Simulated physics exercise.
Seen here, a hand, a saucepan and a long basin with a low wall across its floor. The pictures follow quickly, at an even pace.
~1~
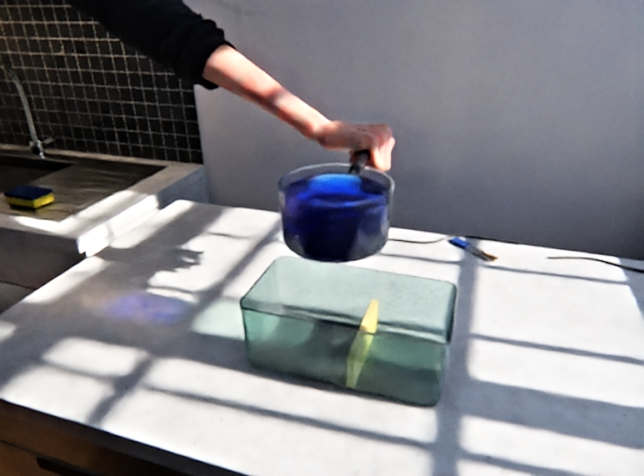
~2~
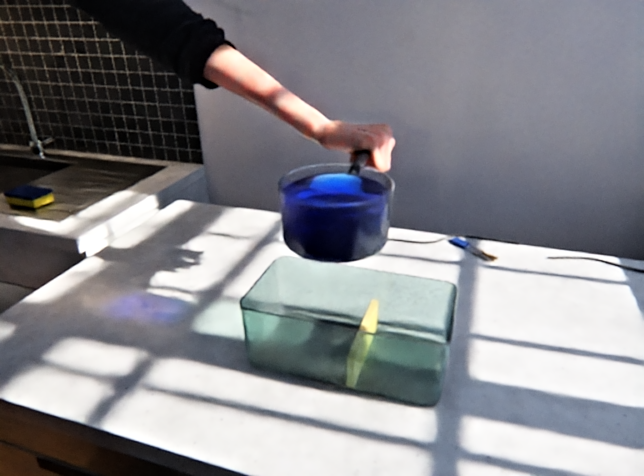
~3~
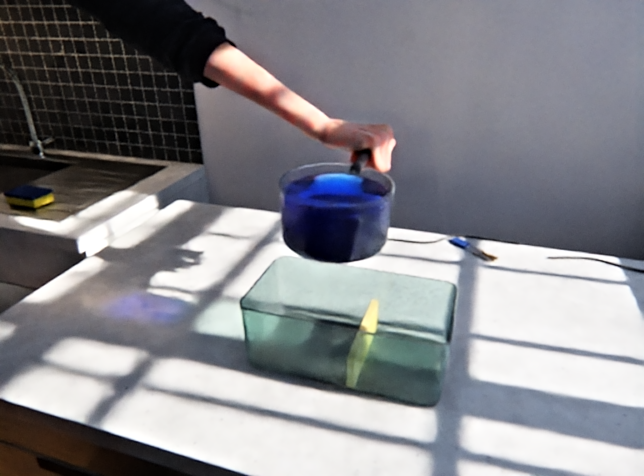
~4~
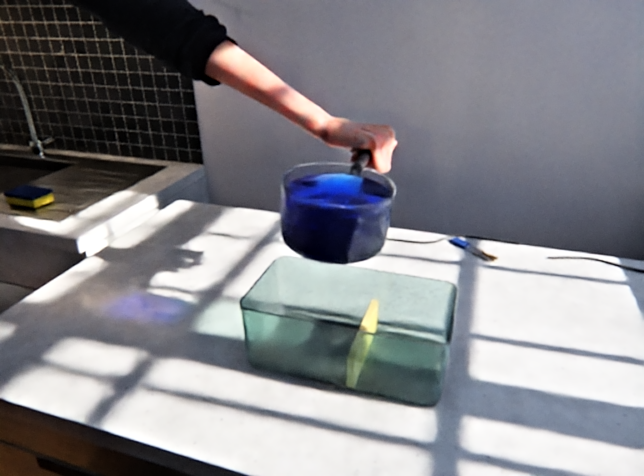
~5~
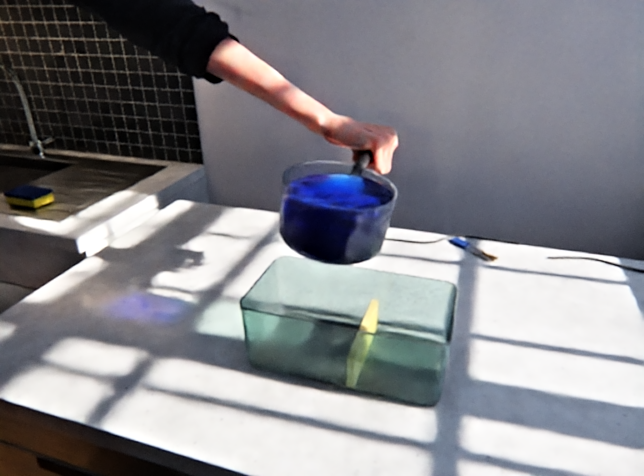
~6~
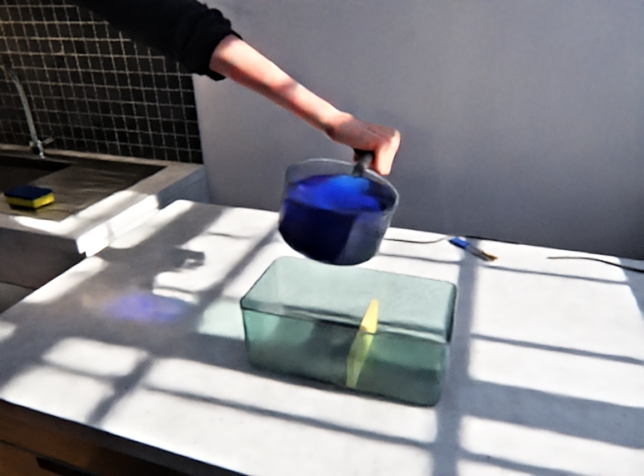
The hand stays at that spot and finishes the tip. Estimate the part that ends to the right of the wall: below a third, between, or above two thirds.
It comes to above two thirds.
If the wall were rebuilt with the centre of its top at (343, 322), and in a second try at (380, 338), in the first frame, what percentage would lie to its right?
Roughly 85 per cent, and 50 per cent.
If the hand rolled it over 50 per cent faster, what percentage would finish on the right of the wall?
Near 75 %.
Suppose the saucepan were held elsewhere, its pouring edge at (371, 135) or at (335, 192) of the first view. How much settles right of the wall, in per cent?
About 75 and 50 per cent.
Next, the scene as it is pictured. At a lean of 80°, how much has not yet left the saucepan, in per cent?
Close to 50 per cent.
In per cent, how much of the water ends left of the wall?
Some 15 per cent.
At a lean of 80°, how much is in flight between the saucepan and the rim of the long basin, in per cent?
Some 35 per cent.
A moment on, the tilt is 80° and 48 per cent is still to pour, 0 is left of the wall and 17 right of it.
Next, the tilt is 115° and 6 per cent is still to pour, 5 is left of the wall and 74 right of it.
Then the tilt is 117° and 0 per cent is still to pour, 14 is left of the wall and 81 right of it.
Later the tilt is 117° and 0 per cent is still to pour, 17 is left of the wall and 78 right of it.
Finally, 17 per cent lies left of the wall, 78 right of it and 5 outside.
